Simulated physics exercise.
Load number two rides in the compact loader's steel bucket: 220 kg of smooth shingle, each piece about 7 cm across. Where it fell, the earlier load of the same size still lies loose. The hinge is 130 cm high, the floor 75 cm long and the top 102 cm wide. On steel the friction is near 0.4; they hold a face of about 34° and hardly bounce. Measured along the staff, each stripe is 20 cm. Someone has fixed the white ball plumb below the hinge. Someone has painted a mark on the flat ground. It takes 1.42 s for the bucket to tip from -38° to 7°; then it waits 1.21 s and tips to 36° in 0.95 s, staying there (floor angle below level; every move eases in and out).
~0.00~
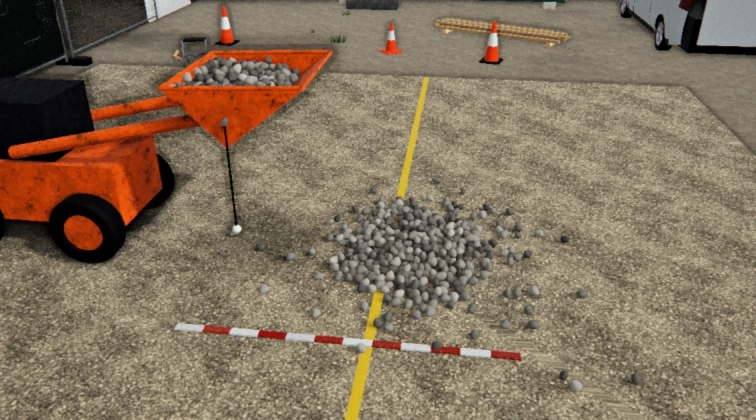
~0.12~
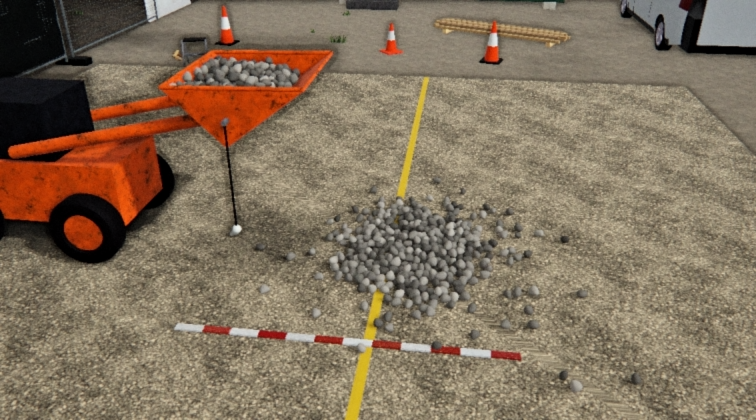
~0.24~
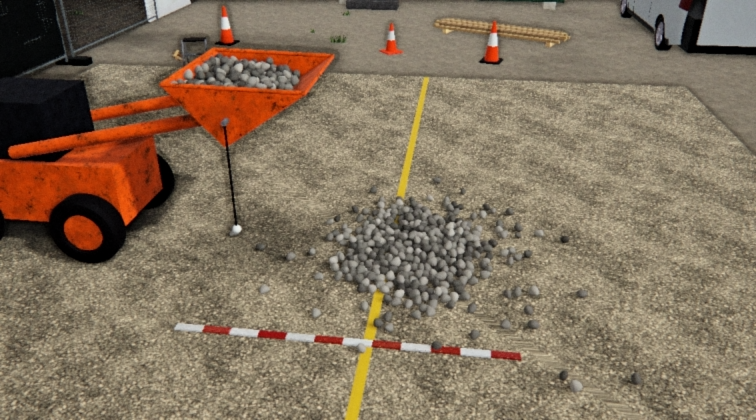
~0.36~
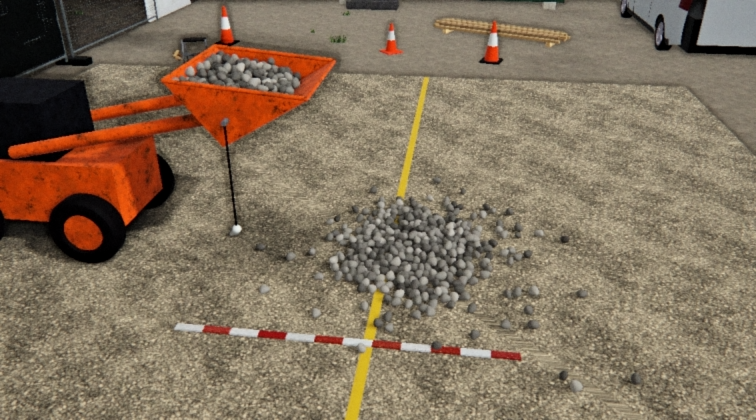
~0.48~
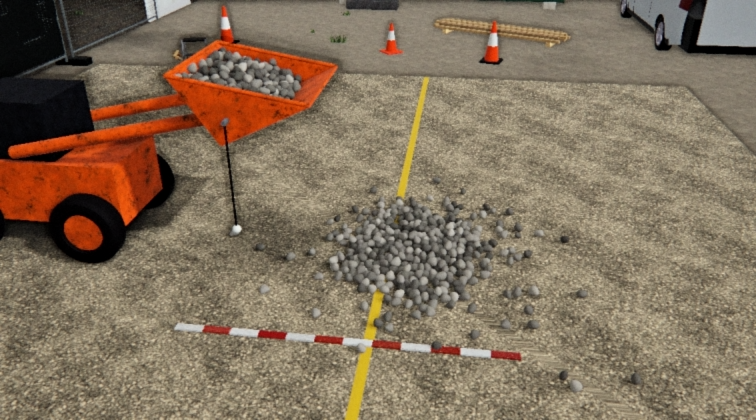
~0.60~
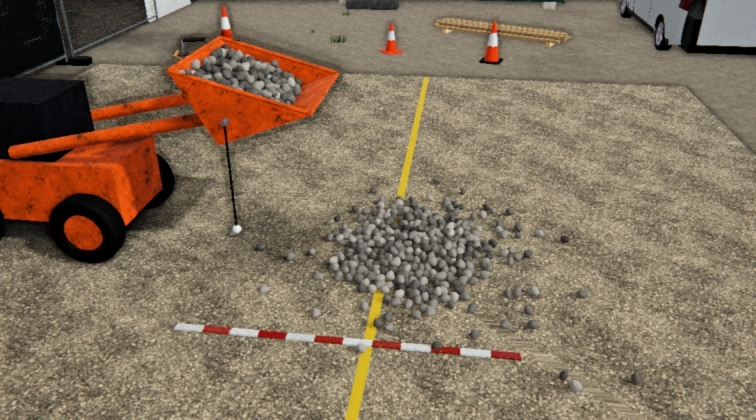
An orange compact loader with black wheels stands at the left of a gravelly yard, seen from above by a still camera. Its raised bucket holds grey stones, while a loose grey heap lies across a yellow line behind a red-and-white staff, with orange cones beyond. The bucket slowly tilts its right-hand lip downward, and the stones inside shift slightly as the heap stays still.
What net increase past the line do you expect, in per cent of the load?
I would say 13 per cent of the load.
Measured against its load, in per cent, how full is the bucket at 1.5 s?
100 %.
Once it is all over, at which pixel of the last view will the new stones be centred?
In the last view, somewhere near (356, 239).
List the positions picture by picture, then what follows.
The bucket is at -38°, its lip at (303, 89); the top of the load is at (223, 66). The earlier load is highest near (407, 234), 13 cm above ground level, 28 % short of the line, 72 % past the line, in the first frame.
The bucket is at -37°, its lip at (303, 90); the top of the load is at (223, 65); the stones move at 0.0 m/s on average, in the second frame.
Lip at (305, 94), floor tilted -35°, highest stones at (222, 64); the stones move at 0.1 m/s on average, in the third frame.
The bucket is at -31°, its lip at (307, 99); the top of the load is at (220, 61); the stones move at 0.1 m/s on average, in the fourth frame.
The bucket is at -26°, its lip at (309, 106); the top of the load is at (220, 58); the stones move at 0.1 m/s on average, in the fifth frame.
The bucket is at -21°, its lip at (311, 114); the top of the load is at (223, 56); the stones move at 0.2 m/s on average, in the sixth frame.
After 1.1 s the floor is at -0°; in per cent of one load, 100 in the bucket, 28 short of the line, 72 past the line; the foremost stones are at (563, 298).
After 1.5 s the floor is at 7°; in per cent of one load, 100 in the bucket, 29 short of the line, 72 past the line; the foremost stones are at (563, 298).
After 4.0 s the floor is at 36°; in per cent of one load, 0 in the bucket, 120 short of the line, 80 past the line; the foremost stones are at (563, 298).
After 6.5 s the floor is at 36°; in per cent of one load, 0 in the bucket, 115 short of the line, 85 past the line; the foremost stones are at (563, 298). Net gain past the line, 13.
